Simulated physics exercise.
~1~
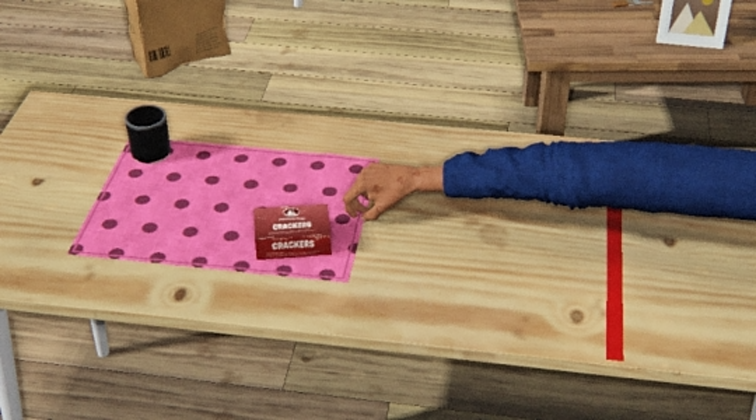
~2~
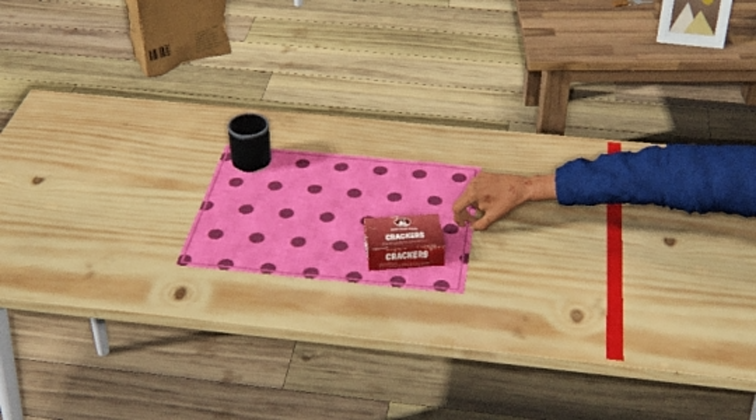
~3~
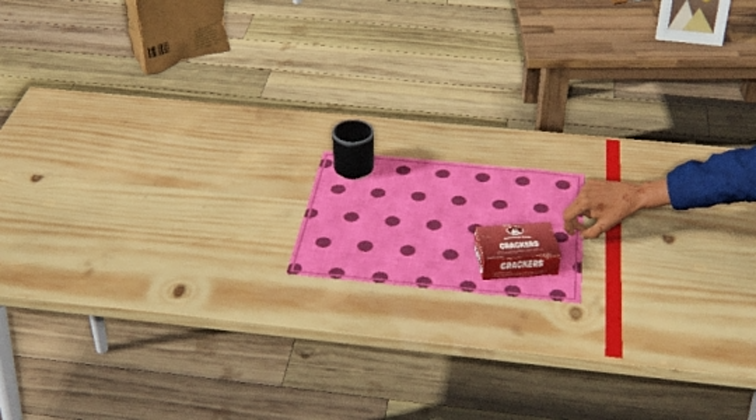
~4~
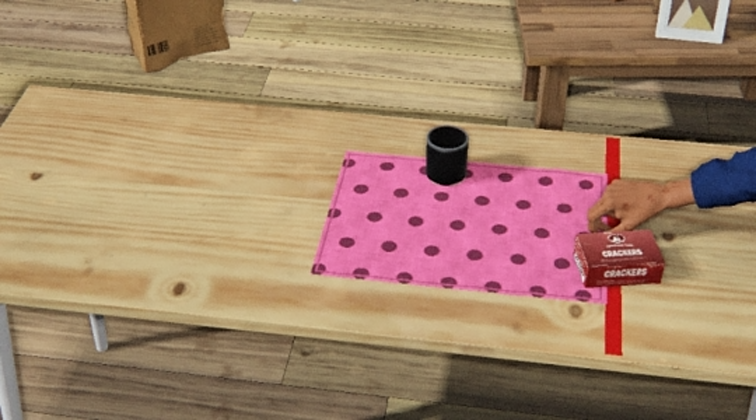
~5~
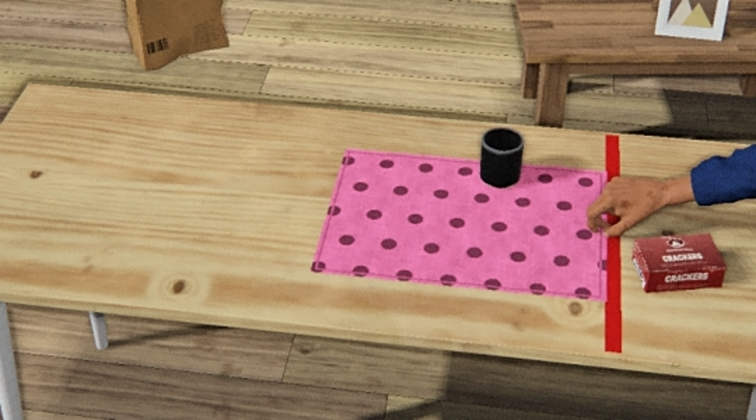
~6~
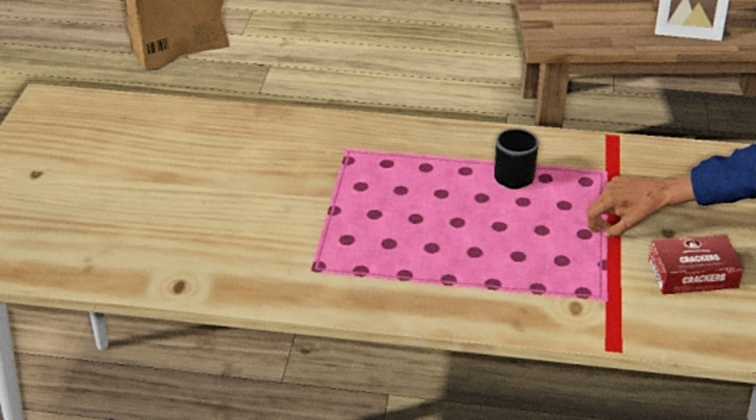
On a wooden table, a hand pulls a pink cloth to red tape; the packet slides off.
